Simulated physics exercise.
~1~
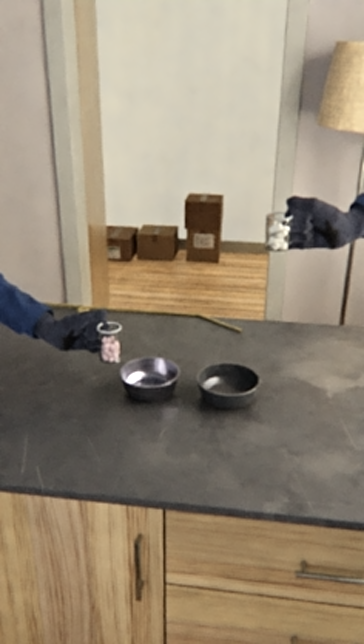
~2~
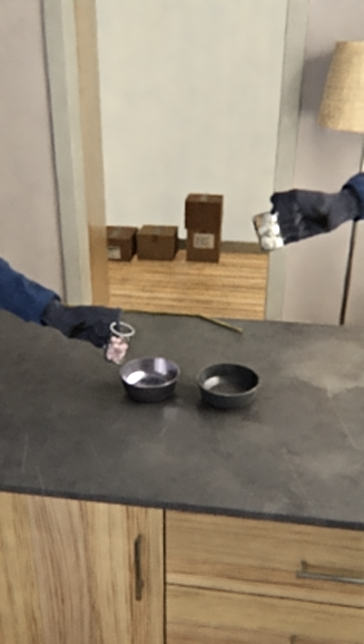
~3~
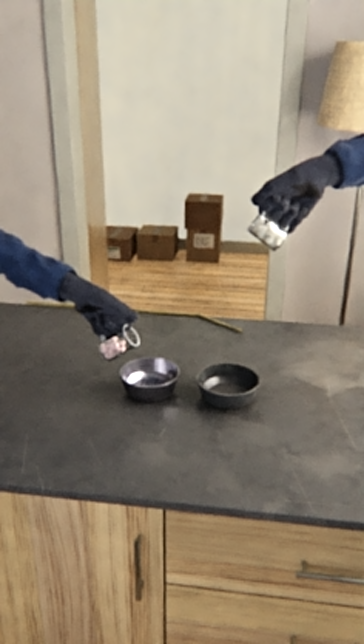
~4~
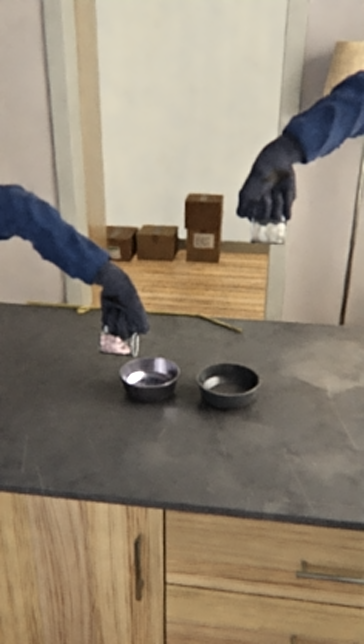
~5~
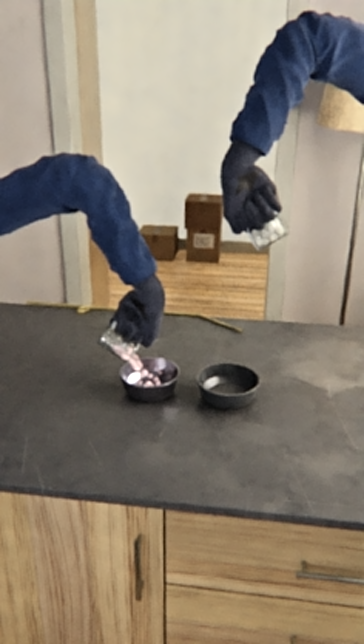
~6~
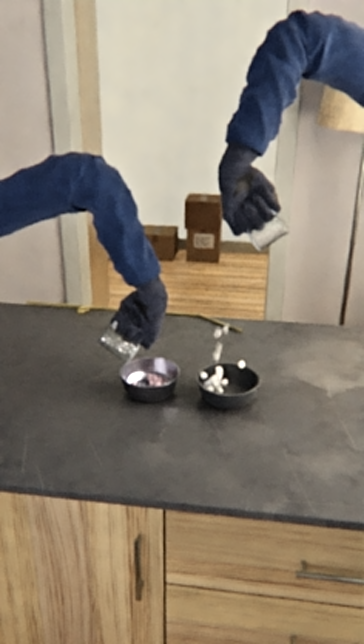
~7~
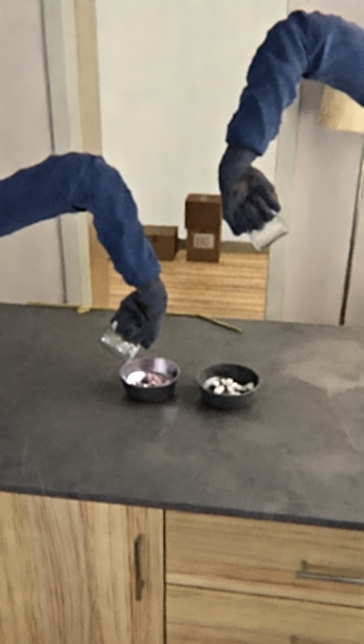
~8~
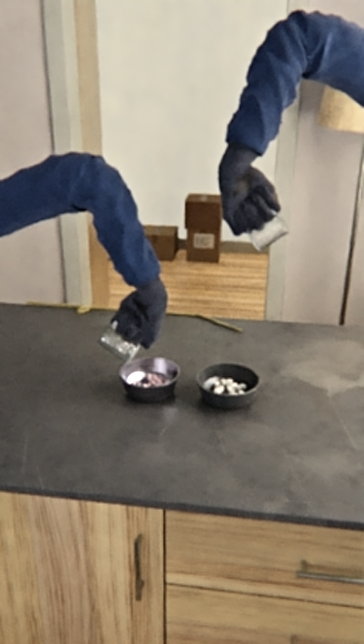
Two dark-gloved hands in blue sleeves tipped clear cups over two dark bowls on a gray counter, the left spilling pinkish bits first, then the right dropping white pieces from higher up, and everything ended up inside the bowls.
